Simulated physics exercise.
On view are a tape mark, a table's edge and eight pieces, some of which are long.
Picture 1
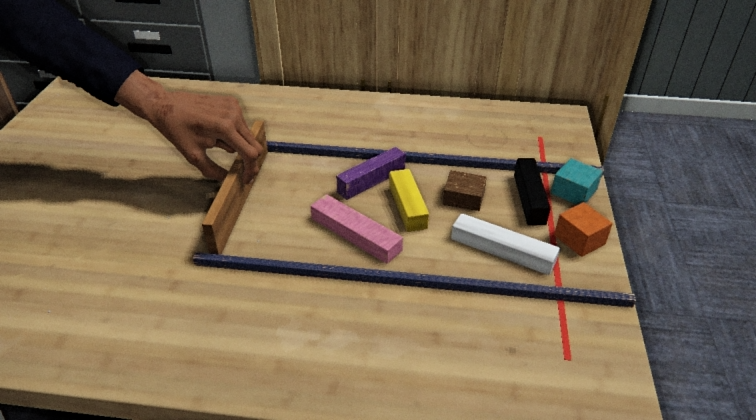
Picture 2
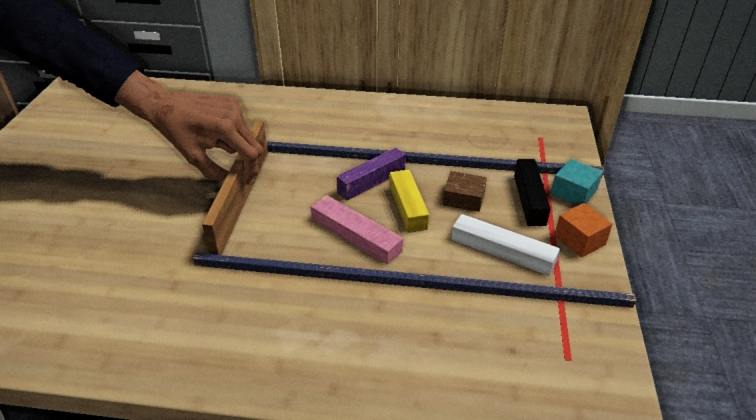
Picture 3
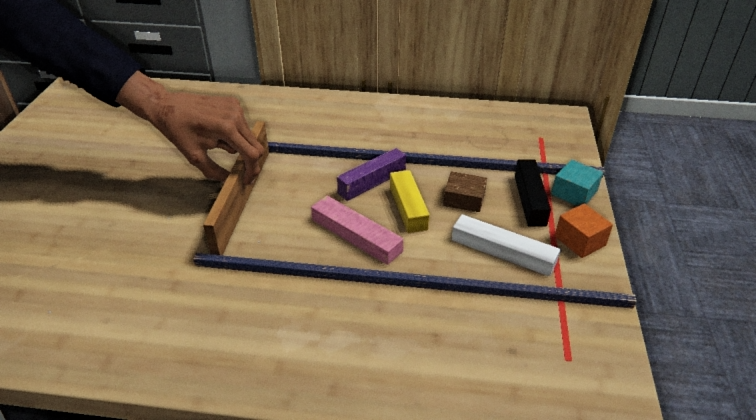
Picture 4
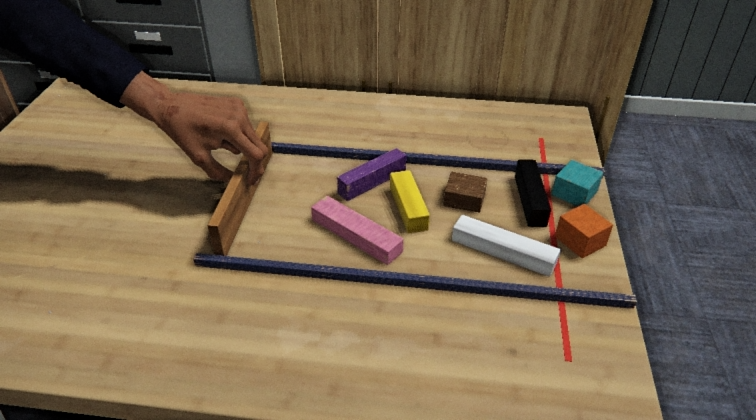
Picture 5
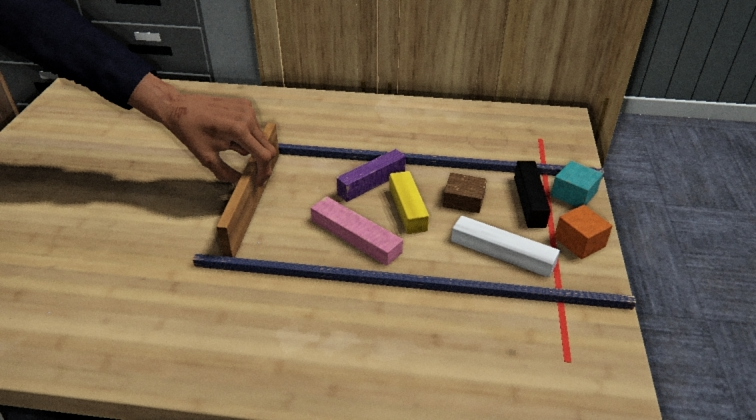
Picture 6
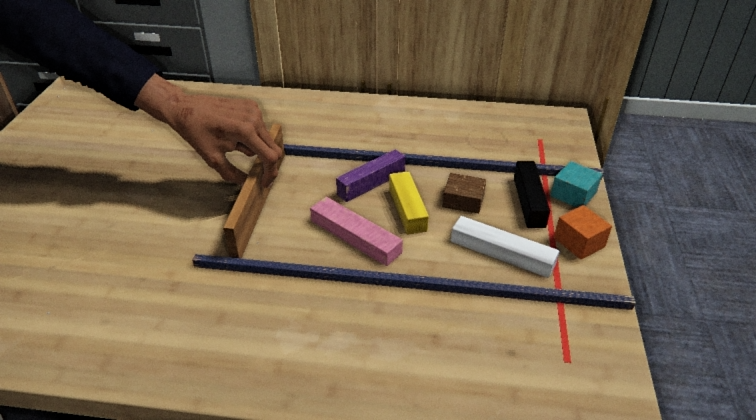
A wooden board, held upright by a hand, slid slightly to the right between two dark rails, while the eight colourful blocks and sticks near the red tape and across the table stayed still.
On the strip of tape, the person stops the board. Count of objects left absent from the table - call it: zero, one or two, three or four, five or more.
My call is three or four.
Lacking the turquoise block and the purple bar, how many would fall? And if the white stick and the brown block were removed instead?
First 3, then 1.
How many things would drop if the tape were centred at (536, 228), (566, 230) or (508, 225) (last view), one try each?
First 3, then 5, then 1.
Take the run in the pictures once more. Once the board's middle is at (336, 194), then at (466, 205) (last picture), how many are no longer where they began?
Counting first: 2, next 7.
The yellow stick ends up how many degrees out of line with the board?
Roughly 0 degrees.
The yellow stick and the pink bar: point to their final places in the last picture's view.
You'll see the yellow stick at (577, 195), with the pink bar at (595, 255).
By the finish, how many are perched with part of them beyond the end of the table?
Expected count: 3.
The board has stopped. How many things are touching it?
It is in contact with 2.
Early on, none off yet; turquoise block at rest near (576, 185); orange block at rest near (582, 232); black stick at rest near (531, 193).
A while later, none off yet; turquoise block at rest near (580, 185); orange block at rest near (582, 232); black stick travelled a little near (546, 194).
Finally, the number that fall off is three or four; lost, black stick, orange block and turquoise block.
